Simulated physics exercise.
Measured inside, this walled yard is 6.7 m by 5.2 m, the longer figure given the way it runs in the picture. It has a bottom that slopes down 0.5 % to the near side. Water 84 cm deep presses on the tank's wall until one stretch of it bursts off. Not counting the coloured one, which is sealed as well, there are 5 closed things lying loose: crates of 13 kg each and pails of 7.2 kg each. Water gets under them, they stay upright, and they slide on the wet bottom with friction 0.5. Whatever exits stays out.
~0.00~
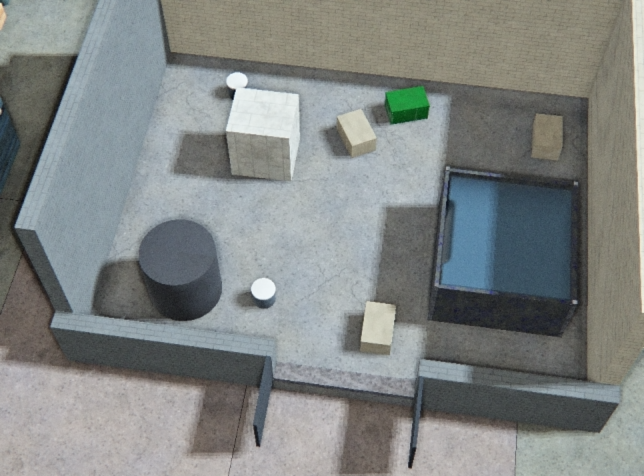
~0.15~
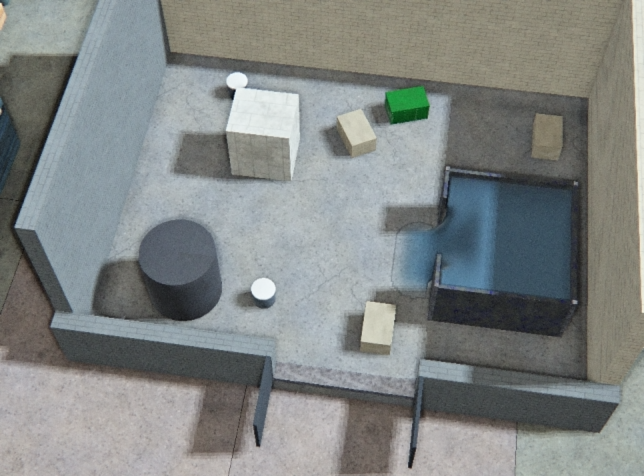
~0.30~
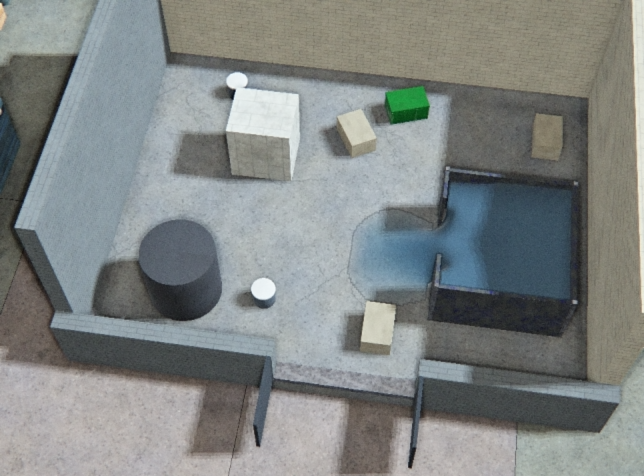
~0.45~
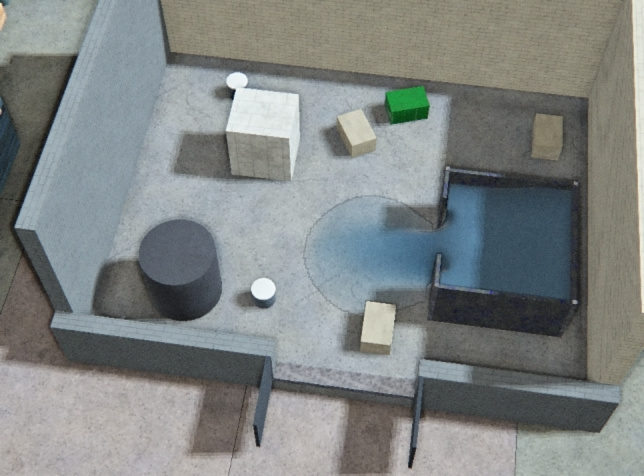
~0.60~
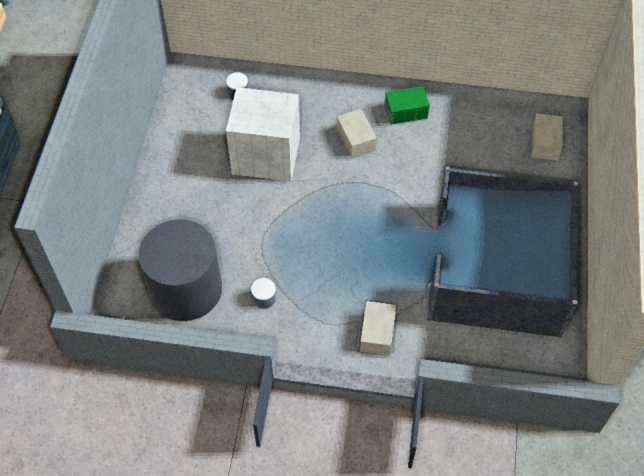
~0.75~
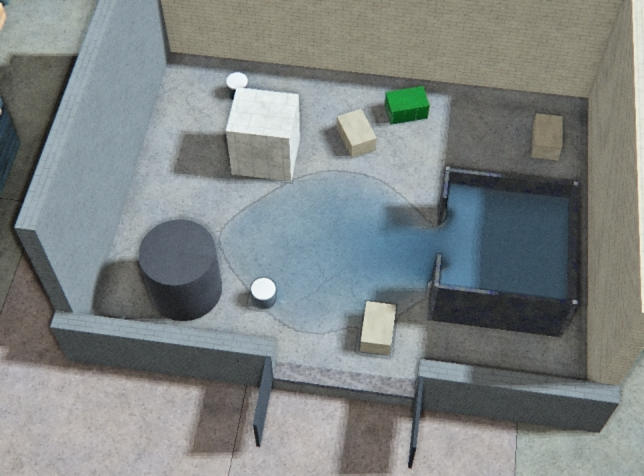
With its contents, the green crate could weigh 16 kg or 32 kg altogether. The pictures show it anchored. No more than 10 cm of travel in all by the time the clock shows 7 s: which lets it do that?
It turns out only 32 kg does.
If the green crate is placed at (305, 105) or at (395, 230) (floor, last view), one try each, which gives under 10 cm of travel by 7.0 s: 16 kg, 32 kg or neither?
In that order: Both fail; both fail.
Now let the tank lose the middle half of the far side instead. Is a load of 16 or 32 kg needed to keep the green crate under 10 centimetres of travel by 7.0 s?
Then both masses fall short.
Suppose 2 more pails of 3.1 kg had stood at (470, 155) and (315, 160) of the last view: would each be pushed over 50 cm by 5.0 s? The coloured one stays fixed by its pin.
Result, in order - below threshold; above threshold.
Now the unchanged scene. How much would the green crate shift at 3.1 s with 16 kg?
Around 0 centimetres out of place.
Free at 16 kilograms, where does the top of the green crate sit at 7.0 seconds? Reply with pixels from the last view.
Roughly at pixel (456, 111).
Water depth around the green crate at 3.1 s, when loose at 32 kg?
Depth: Approx. 2 cm.
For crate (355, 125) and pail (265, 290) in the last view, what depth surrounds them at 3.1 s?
Around 4 cm and 24 cm.
After 1.4 s the green crate would be 0 cm from its start with 16 kg and 0 cm from its start with 32 kg; 0 cm of water round it then.
After 3.1 s the green crate would be 0 cm from its start with 16 kg and 0 cm from its start with 32 kg; 2 cm of water round it then.
After 4.9 s the green crate would be 0 cm from its start with 16 kg and 0 cm from its start with 32 kg; 3 cm of water round it then.
After 7.0 s the green crate would be 76 cm from its start with 16 kg and 1 cm from its start with 32 kg; 6 cm of water round it then.
